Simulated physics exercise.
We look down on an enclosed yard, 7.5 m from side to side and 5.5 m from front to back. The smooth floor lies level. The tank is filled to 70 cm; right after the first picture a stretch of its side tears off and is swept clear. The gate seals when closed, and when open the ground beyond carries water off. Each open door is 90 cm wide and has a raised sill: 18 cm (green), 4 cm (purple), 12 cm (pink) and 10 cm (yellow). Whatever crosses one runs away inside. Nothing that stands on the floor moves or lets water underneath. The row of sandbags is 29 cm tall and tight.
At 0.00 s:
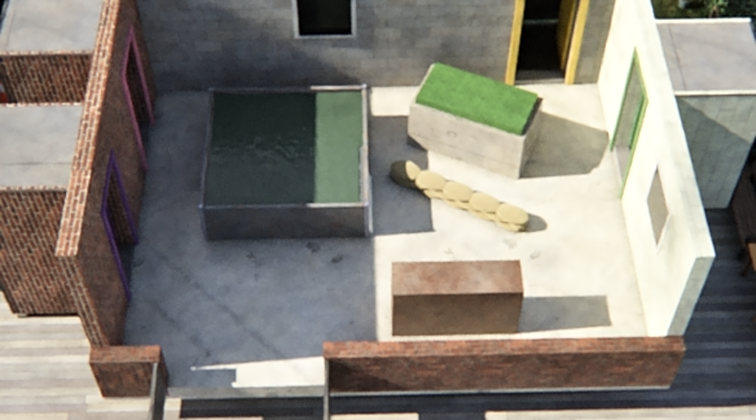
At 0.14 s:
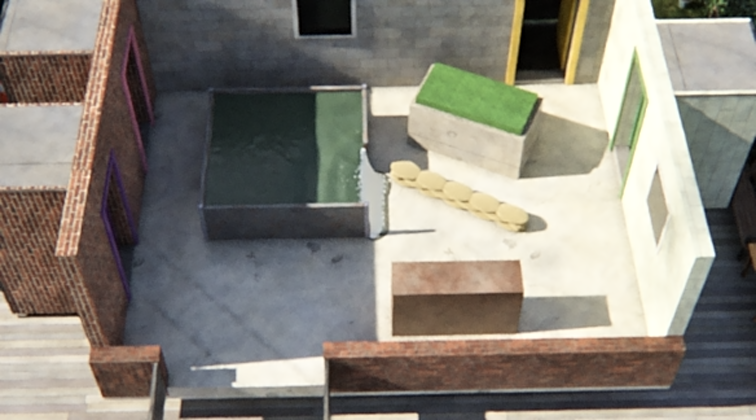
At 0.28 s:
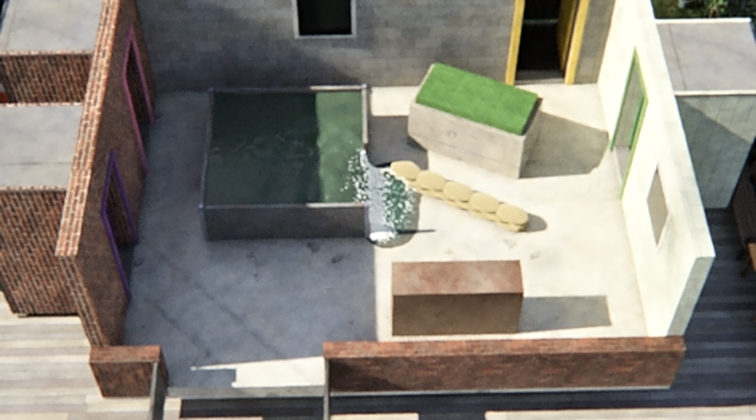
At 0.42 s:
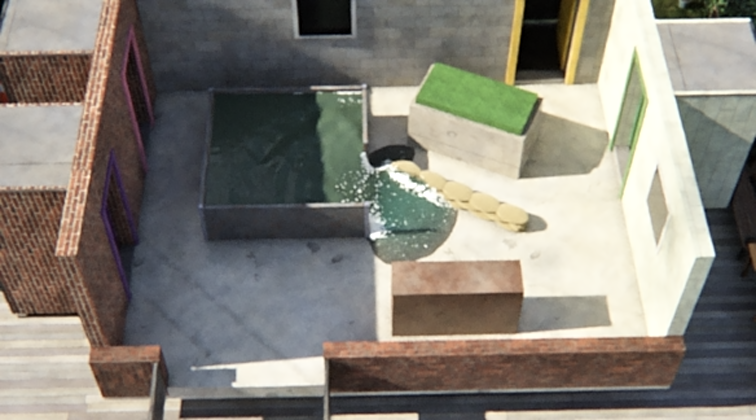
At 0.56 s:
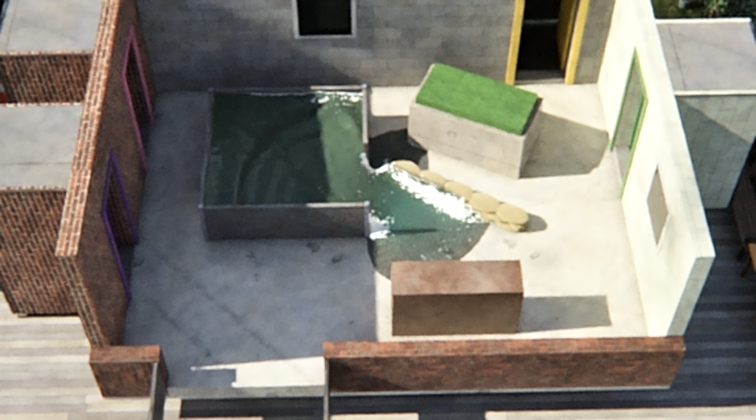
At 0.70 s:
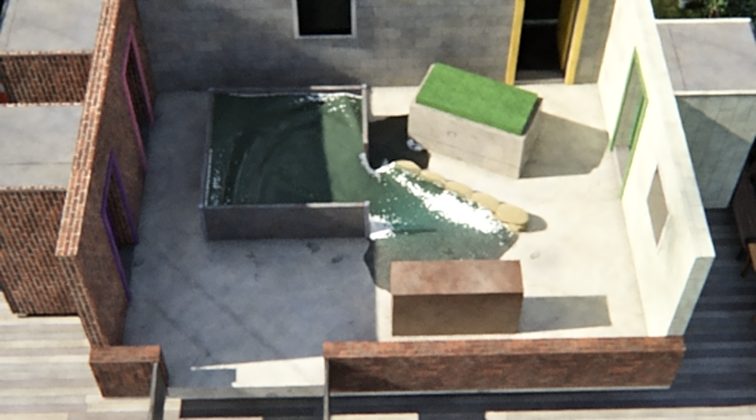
A walled yard with a smooth pale floor, partly in shadow, is seen from high above by a still camera. A grey-walled tank of dark green water stands left of centre, with a grass-topped block, a row of tan sacks and a reddish-brown block to its right. Water bursts through the tank's right side, foams against the sacks and spreads rightward and forward behind the brown block.
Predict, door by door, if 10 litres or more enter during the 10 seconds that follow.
Door by door: At the green door it keeps below the limit; at the purple door it exceeds the limit; at the pink door it stays under the limit; at the yellow door it passes the limit.
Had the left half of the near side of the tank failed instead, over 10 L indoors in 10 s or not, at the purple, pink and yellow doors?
Then: Purple over, pink below, yellow not over.
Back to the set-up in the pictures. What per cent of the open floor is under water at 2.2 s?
About 35 per cent.
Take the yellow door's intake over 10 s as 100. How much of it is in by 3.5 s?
Some 0 per cent by then.
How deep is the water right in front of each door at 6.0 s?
Depths in cm: Green 10, purple 11, pink 0, yellow 20.
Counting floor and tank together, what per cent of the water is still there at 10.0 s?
Some 90 per cent remains.
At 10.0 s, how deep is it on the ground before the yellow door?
Some 16.5 cm.
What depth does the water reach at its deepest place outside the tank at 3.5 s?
About 38 cm.
After 1.4 s water covers 25 % of the floor and is deepest (44 cm) near (429, 197); green door not reached, purple door not reached, pink door not reached, yellow door not reached.
After 2.2 s water covers 35 % of the floor and is deepest (48 cm) near (642, 352); green door not reached, purple door not reached, pink door not reached, yellow door not reached.
After 3.5 s water covers 50 % of the floor and is deepest (38 cm) near (644, 363); green door 11 cm at the sill, 0 L in, purple door not reached, pink door not reached, yellow door not reached.
After 6.0 s water covers 90 % of the floor and is deepest (25 cm) near (631, 363); green door 10 cm at the sill, 0 L in, purple door 11 cm at the sill, 3 L in, pink door not reached, yellow door 20 cm at the sill, 55 L in.
After 10.0 s water covers 95 % of the floor and is deepest (19 cm) near (157, 95); green door 10 cm at the sill, 0 L in, purple door 10 cm at the sill, 107 L in, pink door 4 cm at the sill, 0 L in, yellow door 16 cm at the sill, 191 L in.
